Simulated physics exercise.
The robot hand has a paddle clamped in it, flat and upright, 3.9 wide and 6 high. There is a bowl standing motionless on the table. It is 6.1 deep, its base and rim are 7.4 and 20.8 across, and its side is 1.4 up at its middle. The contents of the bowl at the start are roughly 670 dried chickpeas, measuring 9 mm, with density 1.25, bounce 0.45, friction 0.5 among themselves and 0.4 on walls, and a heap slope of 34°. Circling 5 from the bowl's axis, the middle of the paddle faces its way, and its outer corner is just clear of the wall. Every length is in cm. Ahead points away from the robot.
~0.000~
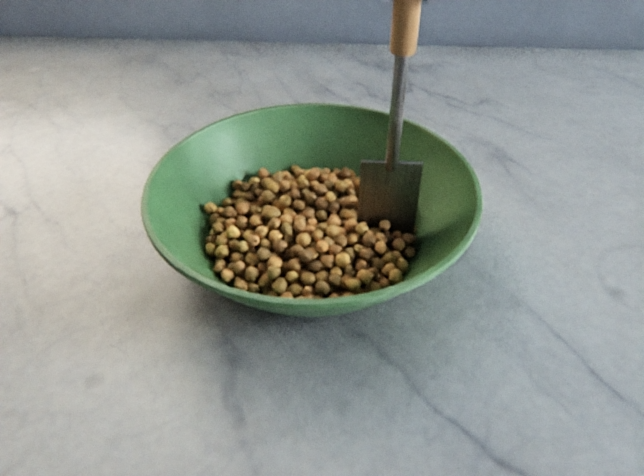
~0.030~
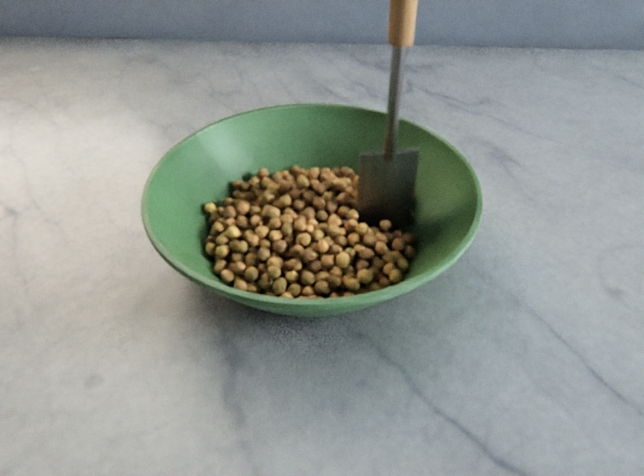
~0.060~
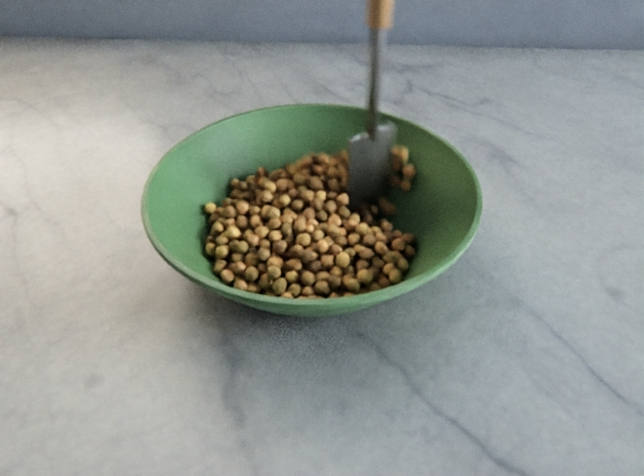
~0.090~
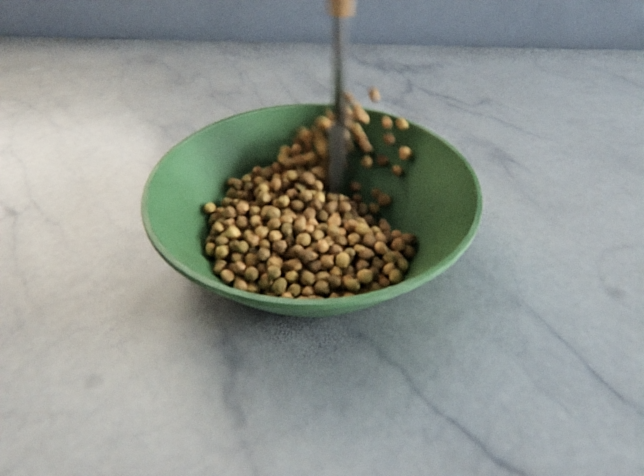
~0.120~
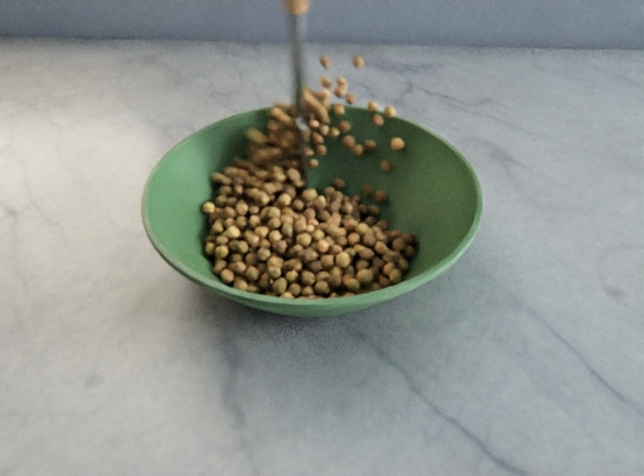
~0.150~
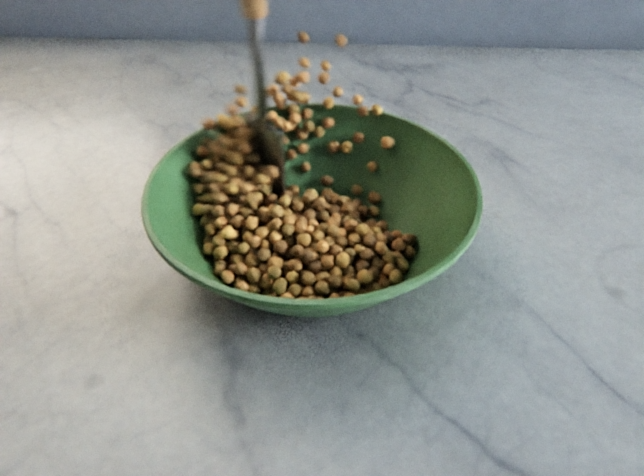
A green bowl of small brown chickpeas sits on a pale grey-veined marble surface before a blue-grey backdrop, seen from above at an angle by a still camera. A metal paddle with a light wooden handle stands upright among the chickpeas at the bowl's right. The paddle sweeps leftward along the back, turning as it goes, piling chickpeas up the rear left side and flinging some into the air.
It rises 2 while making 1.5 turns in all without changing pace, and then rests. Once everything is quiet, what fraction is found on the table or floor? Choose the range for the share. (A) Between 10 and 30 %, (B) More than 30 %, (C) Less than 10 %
Answer: A.
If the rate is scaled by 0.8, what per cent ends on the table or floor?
Some 10 in a hundred.
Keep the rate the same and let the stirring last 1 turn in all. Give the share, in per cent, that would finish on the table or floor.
Close to 15 in a hundred.
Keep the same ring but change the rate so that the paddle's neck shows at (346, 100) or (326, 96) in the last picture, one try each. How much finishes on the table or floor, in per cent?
Close to 0 and 0 in a hundred.
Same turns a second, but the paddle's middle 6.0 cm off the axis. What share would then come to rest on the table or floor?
It would come to about 5 per cent.
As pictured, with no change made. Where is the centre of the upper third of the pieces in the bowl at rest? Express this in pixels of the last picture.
(304, 227).
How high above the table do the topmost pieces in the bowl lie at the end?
Measured height: Some 5.0 cm.
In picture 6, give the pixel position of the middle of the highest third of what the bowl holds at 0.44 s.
It is centred roughly at (325, 223).
After 0.30 s, 289° round, highest piece 10 above the table; 584 in the bowl, 29 on the table or floor, 55 in flight or on the tool.
After 0.44 s, 82° round, highest piece 9 above the table; 549 in the bowl, 100 on the table or floor, 19 in flight or on the tool.
After 0.72 s, 180° round, highest piece 5 above the table; 545 in the bowl, 123 on the table or floor.
After 1.42 s, 180° round, highest piece 5 above the table; 545 in the bowl, 123 on the table or floor.
In the end, 545 in the bowl, 123 on the table or floor. That is 18 % on the table or floor.
